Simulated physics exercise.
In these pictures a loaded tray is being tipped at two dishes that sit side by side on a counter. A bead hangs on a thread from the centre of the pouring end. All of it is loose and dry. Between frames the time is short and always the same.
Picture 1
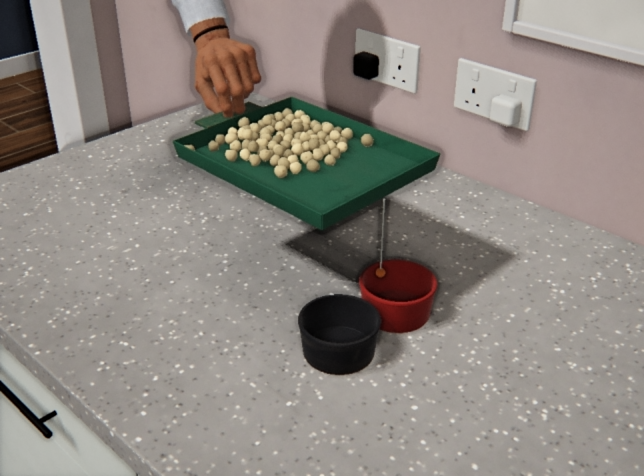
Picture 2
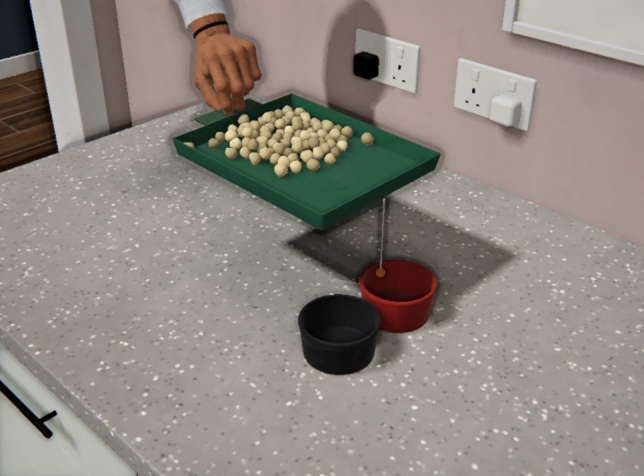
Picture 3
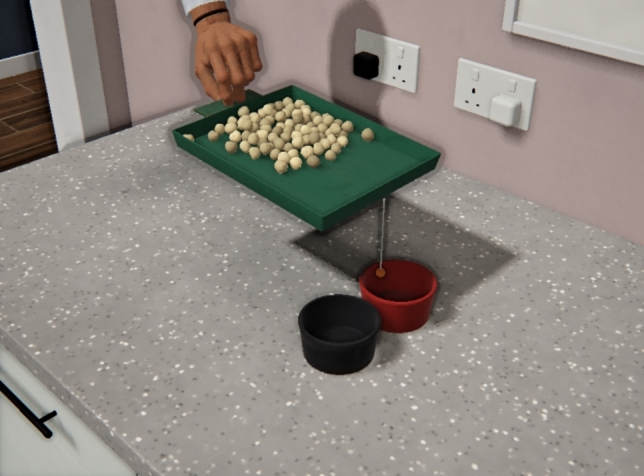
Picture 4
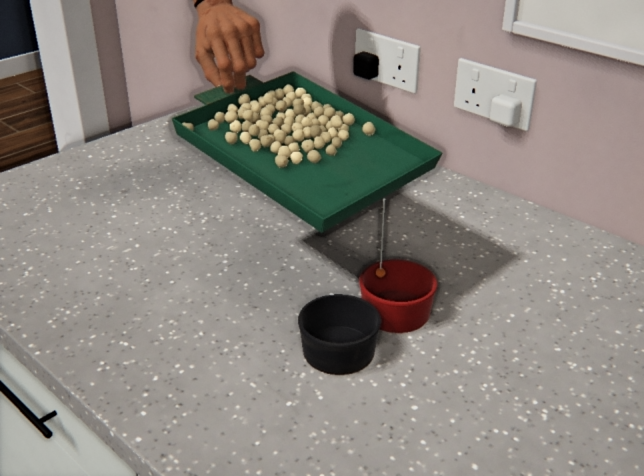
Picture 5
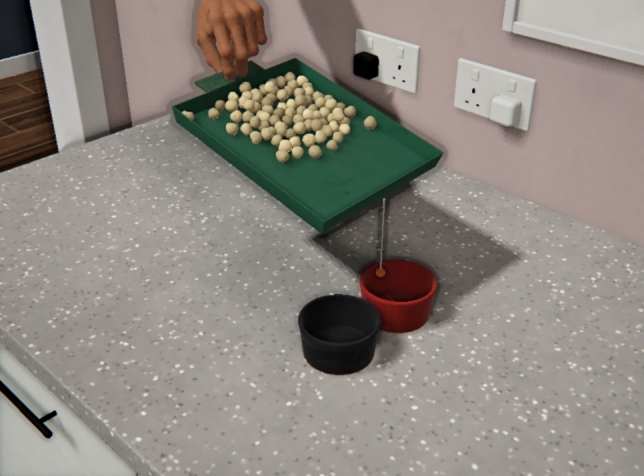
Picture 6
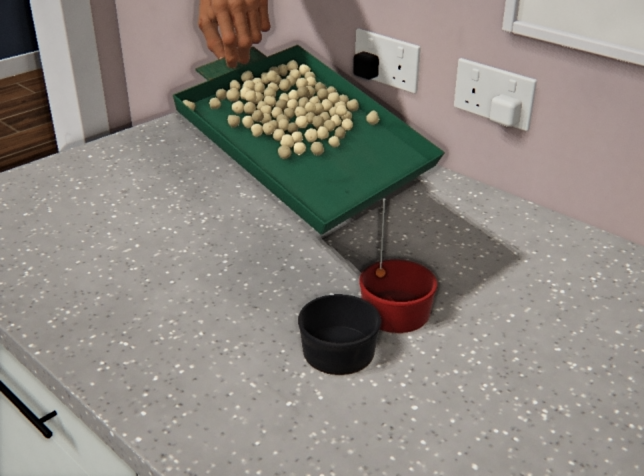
The video shows a hand gradually raising the back of a green tray of round, pale nuts above a speckled counter, its front left corner dipping slightly, while the nuts stay bunched and the black and red dishes remain still.
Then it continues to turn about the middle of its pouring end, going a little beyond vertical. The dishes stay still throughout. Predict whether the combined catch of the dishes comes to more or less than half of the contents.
The combined catch is less than half.
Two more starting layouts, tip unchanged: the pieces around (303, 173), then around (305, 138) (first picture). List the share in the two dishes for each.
It would be roughly 30 per cent for the first and roughly 30 per cent for the second.
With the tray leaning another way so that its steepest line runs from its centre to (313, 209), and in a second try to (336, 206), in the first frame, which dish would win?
Leftward dish at the first place, Leftward dish at the second.
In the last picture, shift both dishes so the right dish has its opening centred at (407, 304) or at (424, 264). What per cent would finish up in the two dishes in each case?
I'd say about 70 percent, followed by about 10 percent.
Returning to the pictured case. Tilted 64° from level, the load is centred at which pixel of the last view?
Roughly (363, 182).
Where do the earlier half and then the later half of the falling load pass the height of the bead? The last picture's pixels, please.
Initially about (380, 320); subsequently about (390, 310).
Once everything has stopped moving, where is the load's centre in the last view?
(404, 373).
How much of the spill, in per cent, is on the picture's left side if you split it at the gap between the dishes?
Left portion: Around 10 %.
Shortly afterwards, tray tipped steeply; the bulk on the tray; only a few in the left dish; only a few outside both; a little in the air.
Next, tray tipped past a quarter turn; near half on the tray; a little in the left dish; near a quarter outside both; near a quarter in the air.
Some moments later, tray tipped past a quarter turn; near a quarter in the left dish; only a few in the right dish; near two thirds outside both.
In the end, tray tipped past a quarter turn; near a quarter in the left dish; only a few in the right dish; near two thirds outside both.
